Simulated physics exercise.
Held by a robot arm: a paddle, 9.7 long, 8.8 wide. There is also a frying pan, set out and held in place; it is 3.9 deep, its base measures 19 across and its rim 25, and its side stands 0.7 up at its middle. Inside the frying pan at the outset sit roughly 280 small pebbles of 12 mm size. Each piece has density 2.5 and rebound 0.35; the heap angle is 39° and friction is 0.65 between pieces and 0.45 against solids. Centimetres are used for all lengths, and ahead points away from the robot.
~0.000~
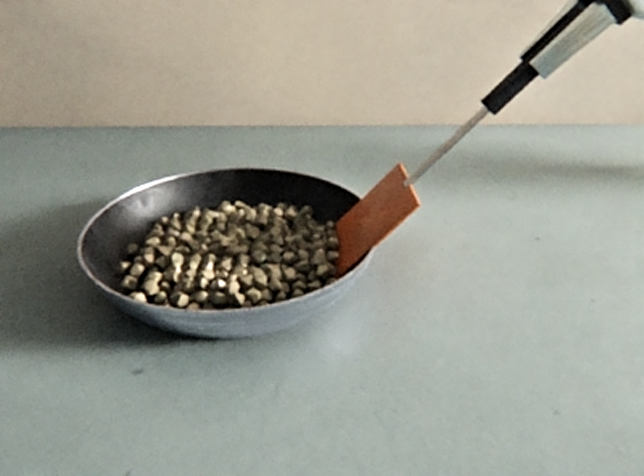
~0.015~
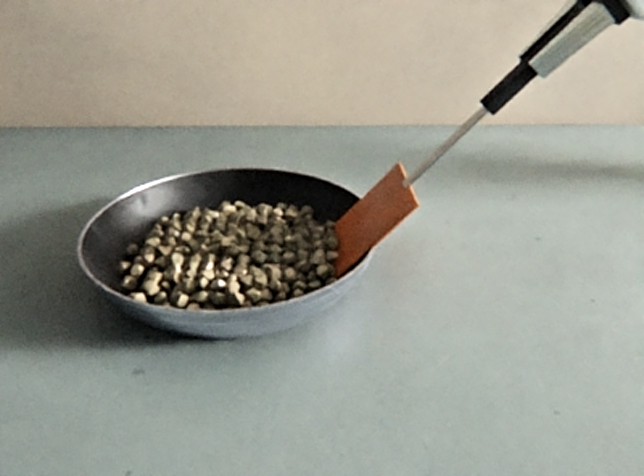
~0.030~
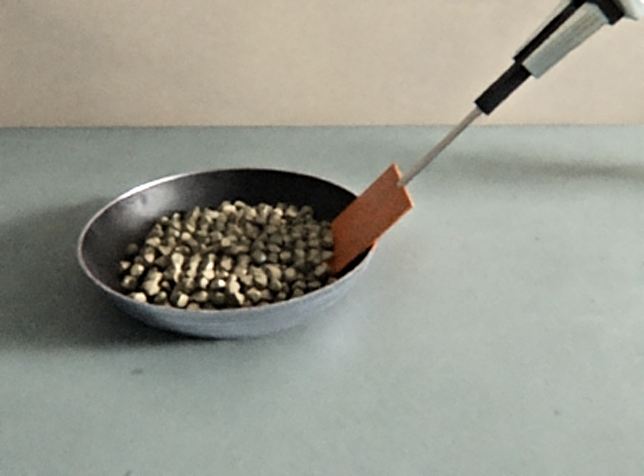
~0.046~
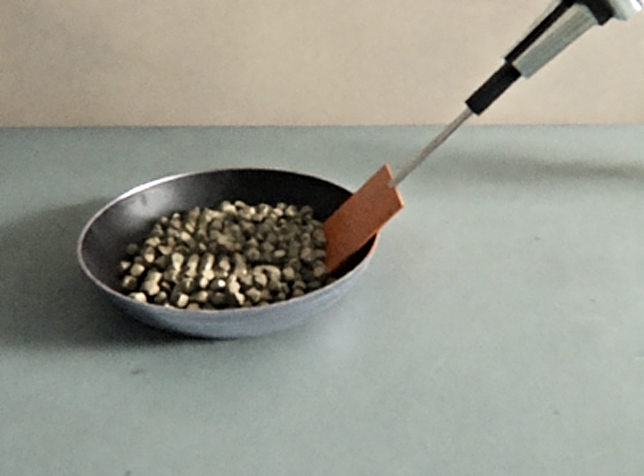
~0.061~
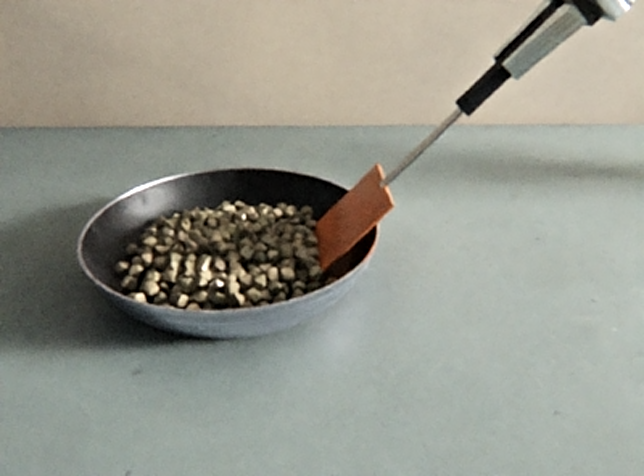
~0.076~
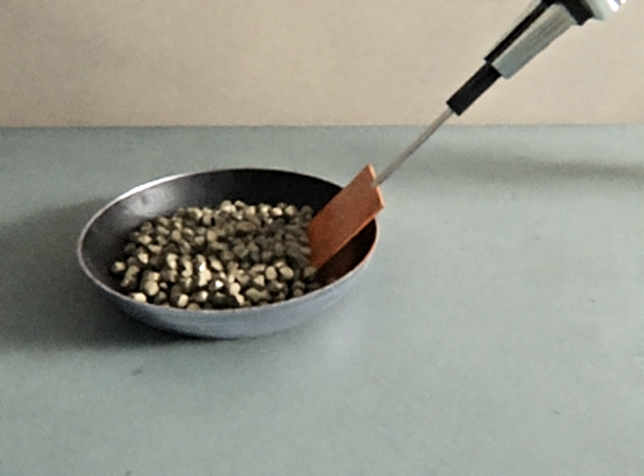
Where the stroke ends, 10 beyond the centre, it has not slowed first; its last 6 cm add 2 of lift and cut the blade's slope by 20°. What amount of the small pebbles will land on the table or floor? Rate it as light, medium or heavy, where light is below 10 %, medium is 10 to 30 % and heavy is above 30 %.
Rating: Medium.
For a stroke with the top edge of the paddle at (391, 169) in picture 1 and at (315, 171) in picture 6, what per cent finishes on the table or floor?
Some 35 percent ends up on the table or floor.
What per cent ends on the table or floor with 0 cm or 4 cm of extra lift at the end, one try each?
First try about 15 %, second try about 20 %.
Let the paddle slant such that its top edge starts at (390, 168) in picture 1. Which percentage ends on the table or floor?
I'd estimate around 20 per cent.
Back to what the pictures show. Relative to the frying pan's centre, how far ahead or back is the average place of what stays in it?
I'd put it at roughly 4.5 cm toward the front.
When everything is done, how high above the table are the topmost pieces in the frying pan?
Top of the heap: Roughly 5.5 cm above the table top.
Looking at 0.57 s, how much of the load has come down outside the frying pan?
Estimate: About 15 percent.
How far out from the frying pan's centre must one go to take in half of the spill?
That distance comes to about 16 cm.
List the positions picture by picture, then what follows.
In the first frame, the paddle top edge at (409, 182), sloping 48°; upper third of the load around (239, 244), from x 125 to 335, top at y 205; 279 in the frying pan.
In the second frame, the paddle top edge at (408, 182), sloping 48°; upper third of the load around (239, 244), from x 125 to 330, top at y 205.
In the third frame, the paddle top edge at (403, 182), sloping 48°; upper third of the load around (246, 244), from x 125 to 330, top at y 205.
In the fourth frame, the paddle top edge at (394, 183), sloping 48°; upper third of the load around (245, 242), from x 125 to 330, top at y 205.
In the fifth frame, the paddle top edge at (385, 183), sloping 48°; upper third of the load around (236, 243), from x 120 to 330, top at y 205.
In the sixth frame, the paddle top edge at (376, 183), sloping 48°; upper third of the load around (232, 242), from x 120 to 330, top at y 205; 279 in the frying pan.
After 0.19 s, sloping 48°, highest piece 5 above the table; 279 in the frying pan.
After 0.31 s, sloping 41°, highest piece 5 above the table; 273 in the frying pan, 1 on the table or floor, 5 on the blade or in flight.
After 0.57 s, sloping 28°, highest piece 6 above the table; 226 in the frying pan, 47 on the table or floor, 6 on the blade or in flight.
After 1.62 s, sloping 28°, highest piece 5 above the table; 224 in the frying pan, 55 on the table or floor.
In the end, 224 in the frying pan, 55 on the table or floor. That is 20 % on the table or floor.
